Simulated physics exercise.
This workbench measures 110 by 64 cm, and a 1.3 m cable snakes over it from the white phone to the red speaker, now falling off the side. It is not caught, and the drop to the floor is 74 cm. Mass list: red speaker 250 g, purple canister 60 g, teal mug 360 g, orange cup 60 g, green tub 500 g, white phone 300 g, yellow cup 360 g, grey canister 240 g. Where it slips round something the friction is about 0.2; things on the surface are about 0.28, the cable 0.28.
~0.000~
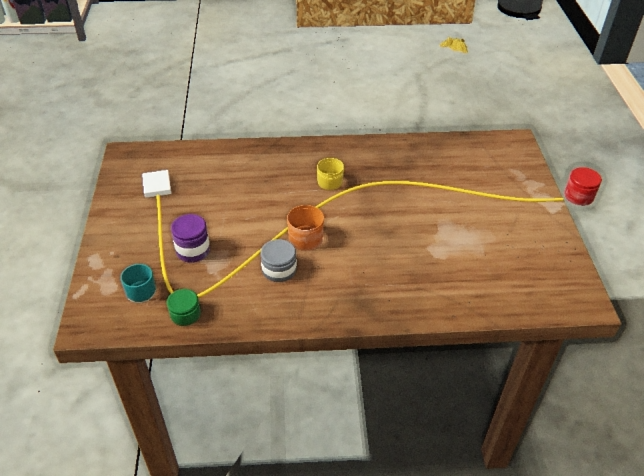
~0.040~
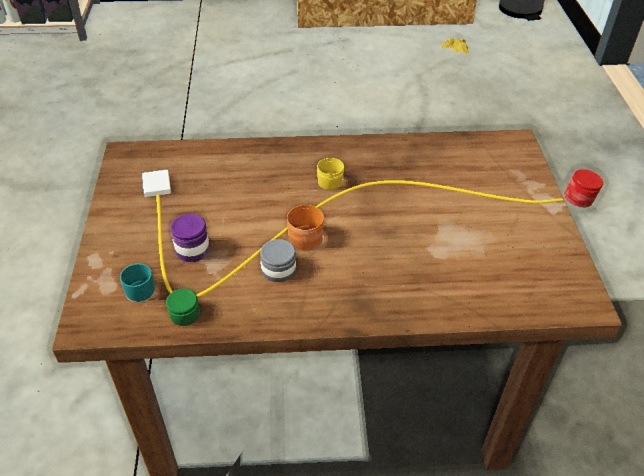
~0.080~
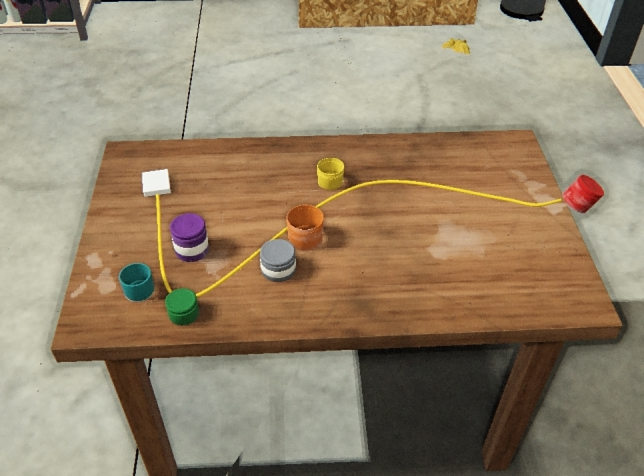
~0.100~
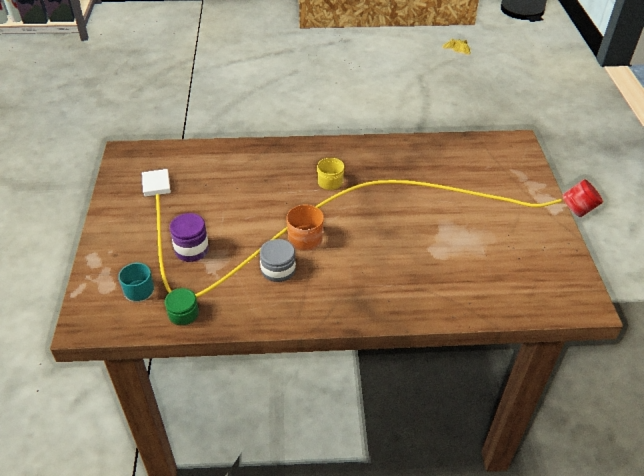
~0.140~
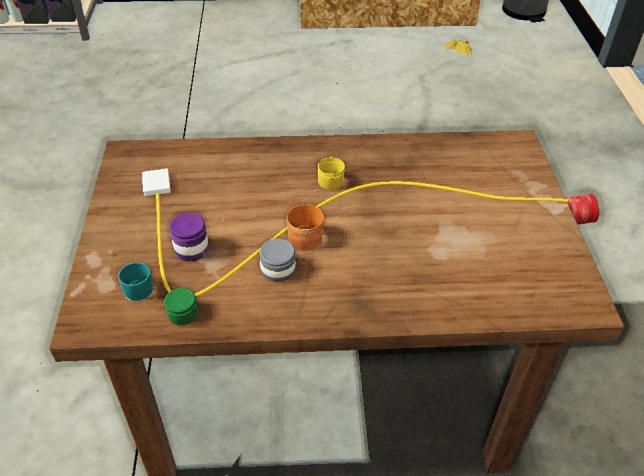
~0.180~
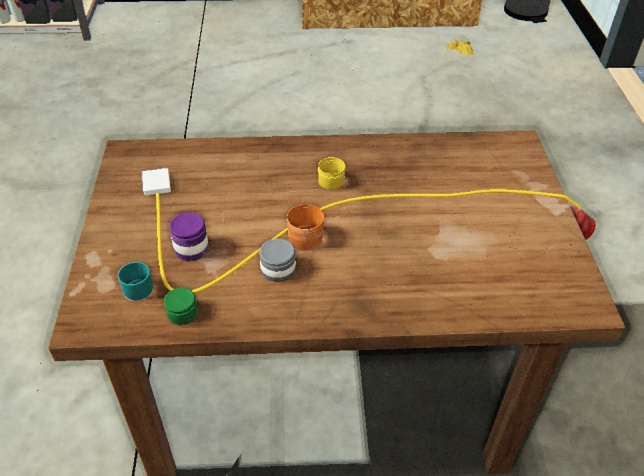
On a wooden workbench, a red speaker tips over the right edge, pulling a yellow cable.
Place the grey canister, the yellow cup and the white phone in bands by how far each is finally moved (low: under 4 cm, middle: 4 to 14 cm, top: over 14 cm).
Grey canister: Low; yellow cup: Low; white phone: Top.
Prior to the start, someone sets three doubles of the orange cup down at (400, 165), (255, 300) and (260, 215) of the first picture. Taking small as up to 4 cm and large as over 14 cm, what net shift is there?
Slight, slight, then big.
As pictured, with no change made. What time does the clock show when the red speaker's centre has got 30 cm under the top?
Answer: 0.32 s on the clock.
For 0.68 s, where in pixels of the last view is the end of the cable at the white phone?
(253, 178), roughly.
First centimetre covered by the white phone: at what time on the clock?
For the white phone, 0.42 seconds.
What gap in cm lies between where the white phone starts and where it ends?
For the white phone, that comes to 35 cm.
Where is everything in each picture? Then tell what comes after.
In the first picture, grey canister (278, 251); yellow cup (331, 166); white phone (156, 181); cable runs through (508, 198) (400, 183) (213, 288) (161, 239).
In the second picture, red speaker (587, 178); cable runs through (508, 199) (160, 239).
In the third picture, red speaker (583, 194); cable runs through (508, 200) (160, 239).
In the fourth picture, red speaker (583, 198); cable runs through (508, 200) (160, 238).
In the fifth picture, red speaker (581, 210); cable runs through (512, 199) (159, 238).
In the sixth picture, grey canister (277, 251); yellow cup (332, 166); white phone (156, 179); cable runs through (529, 193) (421, 195) (216, 281) (159, 238).
By 0.4 s, the cable's tail end at (177, 192); white phone 2 cm off its start, purple canister on its side, 25 cm off its start, red speaker over the edge.
By 0.7 s, the cable's tail end at (253, 178); white phone 23 cm off its start, purple canister over the edge, red speaker over the edge.
By 0.9 s, the cable's tail end at (325, 189); white phone 36 cm off its start at (310, 189), purple canister over the edge, red speaker over the edge.
By 1.2 s, the cable's tail end at (326, 189); white phone 36 cm off its start, purple canister over the edge, red speaker over the edge.
By 2.4 s, the cable's tail end at (326, 189); white phone 36 cm off its start at (310, 190), yellow cup 0 cm off its start at (333, 166), grey canister 0 cm off its start at (277, 251), purple canister over the edge.
